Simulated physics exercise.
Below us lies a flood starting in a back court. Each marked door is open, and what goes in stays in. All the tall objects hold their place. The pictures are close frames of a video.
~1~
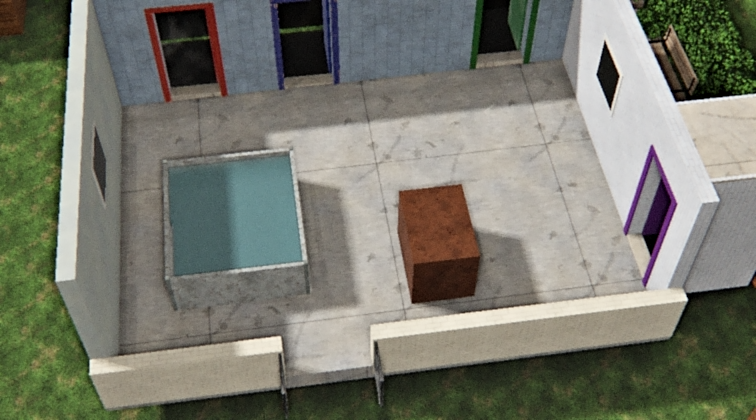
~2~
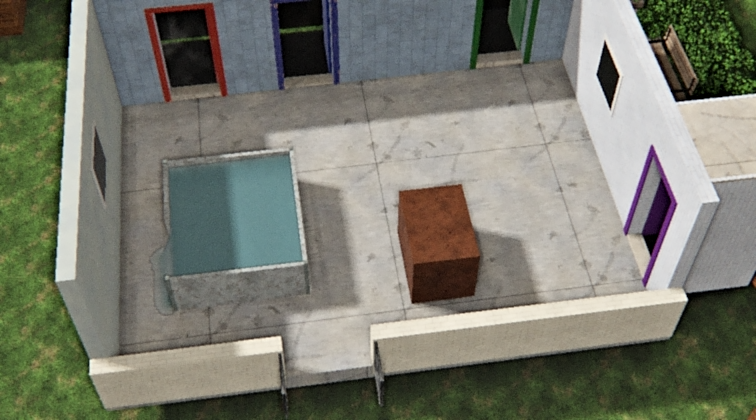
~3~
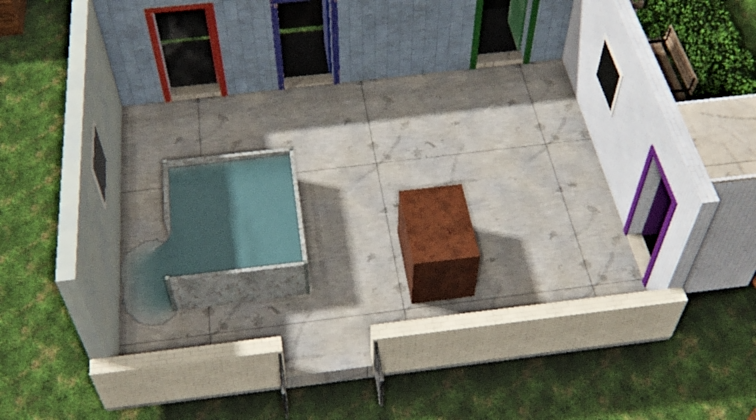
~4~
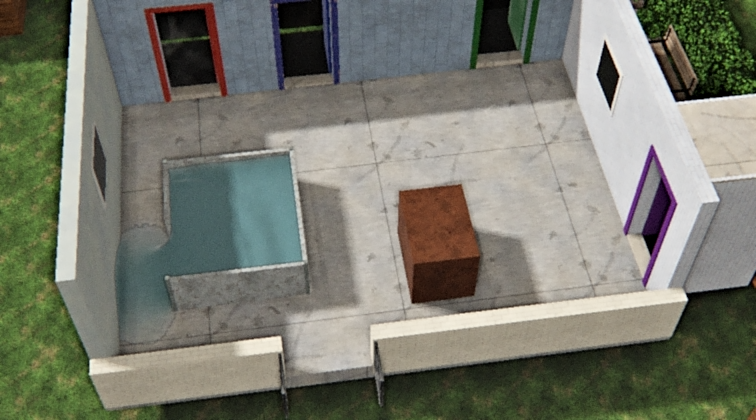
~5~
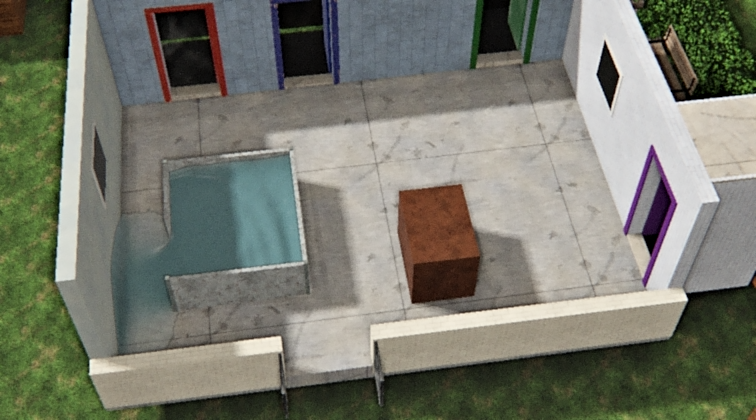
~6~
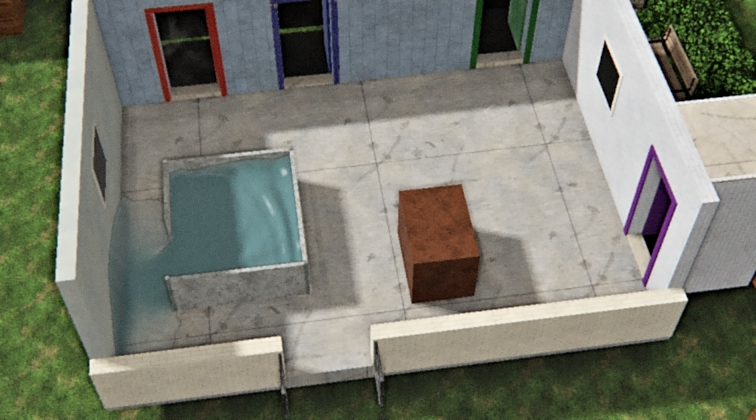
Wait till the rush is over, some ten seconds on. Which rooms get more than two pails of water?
One by one: The green door stays under that; the blue door stays under that; the purple door takes more than that; the red door takes more than that.
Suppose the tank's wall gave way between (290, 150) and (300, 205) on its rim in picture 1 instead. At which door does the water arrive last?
The red one.
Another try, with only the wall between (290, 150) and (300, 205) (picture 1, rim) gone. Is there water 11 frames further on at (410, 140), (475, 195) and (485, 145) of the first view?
As listed: Awash, flooded, covered.
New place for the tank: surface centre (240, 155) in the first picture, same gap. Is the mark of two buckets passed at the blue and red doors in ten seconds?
One by one: The blue one takes more, the red one is over.
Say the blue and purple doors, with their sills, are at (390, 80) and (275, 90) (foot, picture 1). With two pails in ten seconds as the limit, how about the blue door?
Blue door holds.
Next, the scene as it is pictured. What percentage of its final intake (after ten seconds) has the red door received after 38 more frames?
I make it 95 per cent.
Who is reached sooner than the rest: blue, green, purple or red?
It is the one in red.
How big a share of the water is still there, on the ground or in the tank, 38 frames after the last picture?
Some 94 per cent.
A moment on, water covers 15 % of the floor; the green door not reached, the blue door not reached, the purple door not reached, the red door not reached.
Next, water covers 25 % of the floor; the green door not reached, the blue door not reached, the purple door not reached, the red door under two buckets in.
Then, water covers 45 % of the floor; the green door not reached, the blue door wet at the sill, nothing in, the purple door not reached, the red door over two buckets in.
Later, water covers 80 % of the floor; the green door wet at the sill, nothing in, the blue door under two buckets in, the purple door over two buckets in, the red door far over two buckets in.
In the end, water covers 100 % of the floor; the green door wet at the sill, nothing in, the blue door under two buckets in, the purple door far over two buckets in, the red door far over two buckets in.
